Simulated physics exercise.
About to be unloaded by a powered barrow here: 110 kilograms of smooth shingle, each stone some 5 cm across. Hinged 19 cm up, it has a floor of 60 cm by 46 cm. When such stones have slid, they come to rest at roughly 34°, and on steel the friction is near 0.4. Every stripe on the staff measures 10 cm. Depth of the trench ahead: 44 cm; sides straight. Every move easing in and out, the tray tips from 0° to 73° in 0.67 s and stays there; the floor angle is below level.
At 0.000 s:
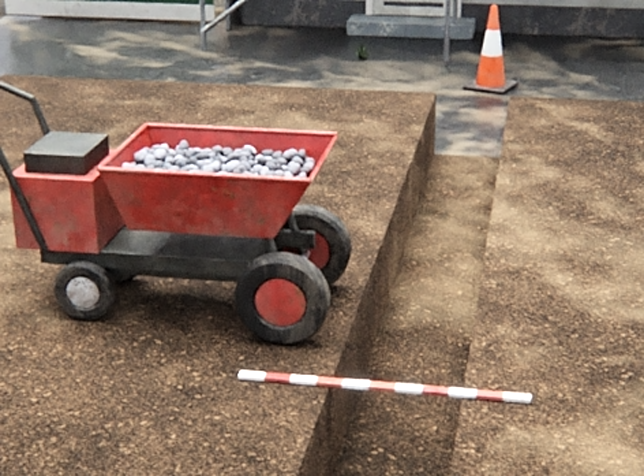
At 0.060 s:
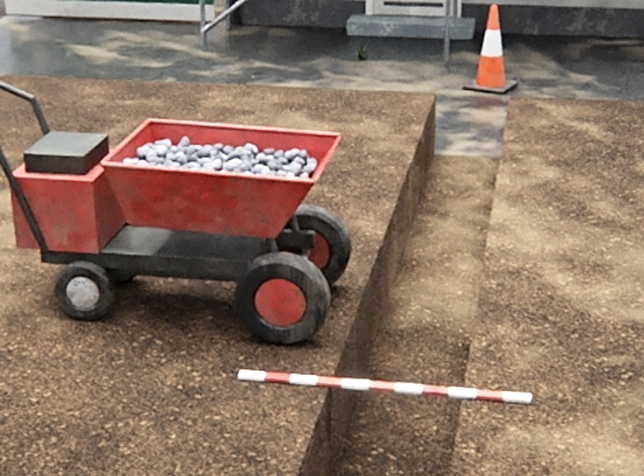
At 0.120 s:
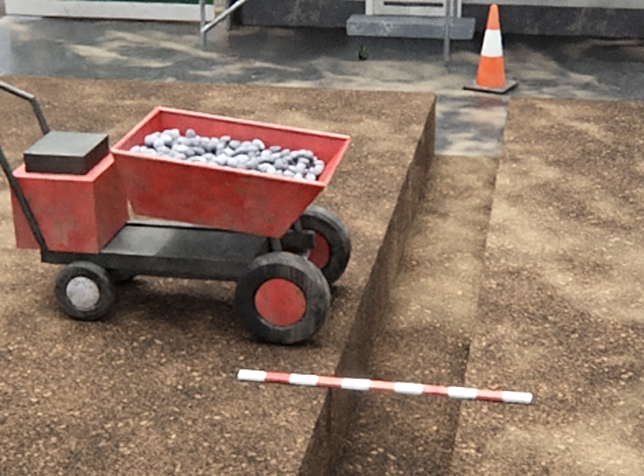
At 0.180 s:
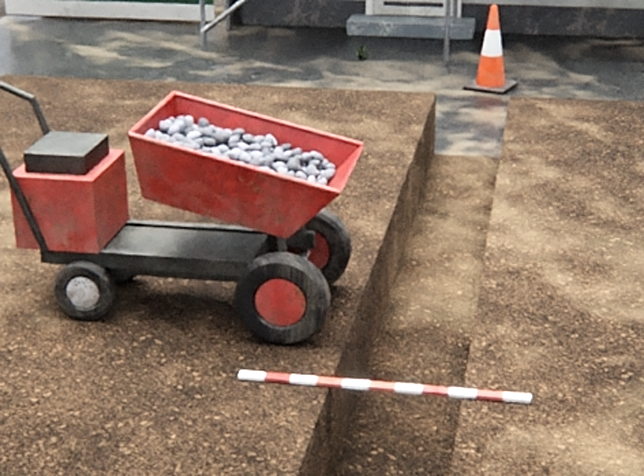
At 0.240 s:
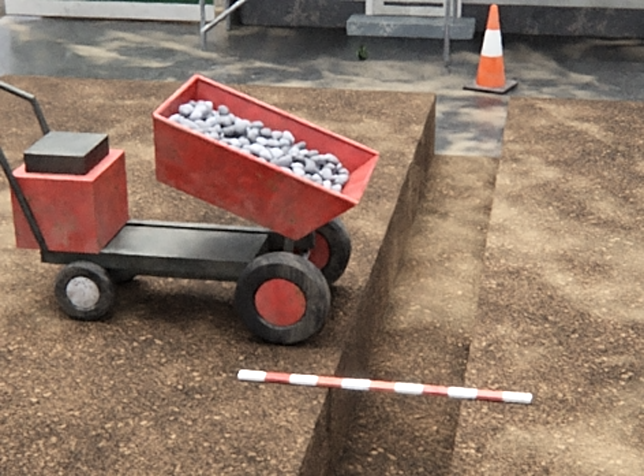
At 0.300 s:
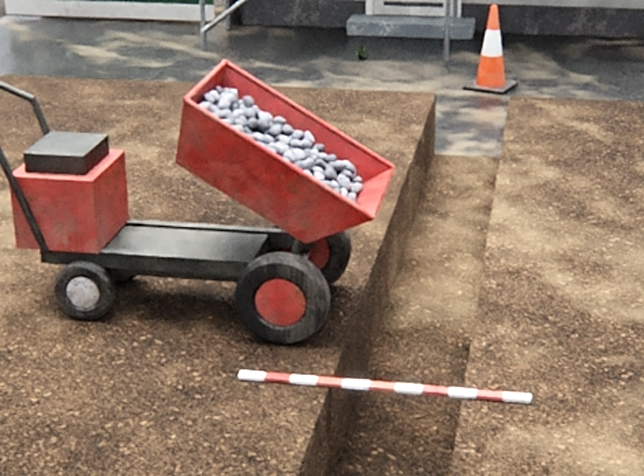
Red skip of a small wheeled barrow tilting steadily down to the right beside a trench, grey stones shifting toward its lip.
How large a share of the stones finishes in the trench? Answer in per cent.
A share of about 42 per cent.
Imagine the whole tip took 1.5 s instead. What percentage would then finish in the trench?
I'd put it at some 60 in a hundred.
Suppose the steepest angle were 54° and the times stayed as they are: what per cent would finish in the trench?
Share in trench: Approx. 25%.
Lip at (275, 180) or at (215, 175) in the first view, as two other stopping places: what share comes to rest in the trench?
About 70 and 100 per cent.
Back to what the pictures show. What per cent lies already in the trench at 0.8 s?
Roughly 20 percent of the load.
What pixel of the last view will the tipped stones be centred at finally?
The middle should be near (503, 324).
After 0.5 s the floor is at 61°; 100 % in the tray; the foremost stones are at (400, 242).
After 0.8 s the floor is at 73°; 62 % in the tray, 18 % in the trench, 20 % past the trench; the foremost stones are at (513, 325).
After 1.1 s the floor is at 73°; 13 % in the tray, 29 % in the trench, 58 % past the trench; the foremost stones are past the picture's edge.
After 3.1 s the floor is at 73°; 0 % in the tray, 42 % in the trench, 58 % past the trench; the foremost stones are past the picture's edge.
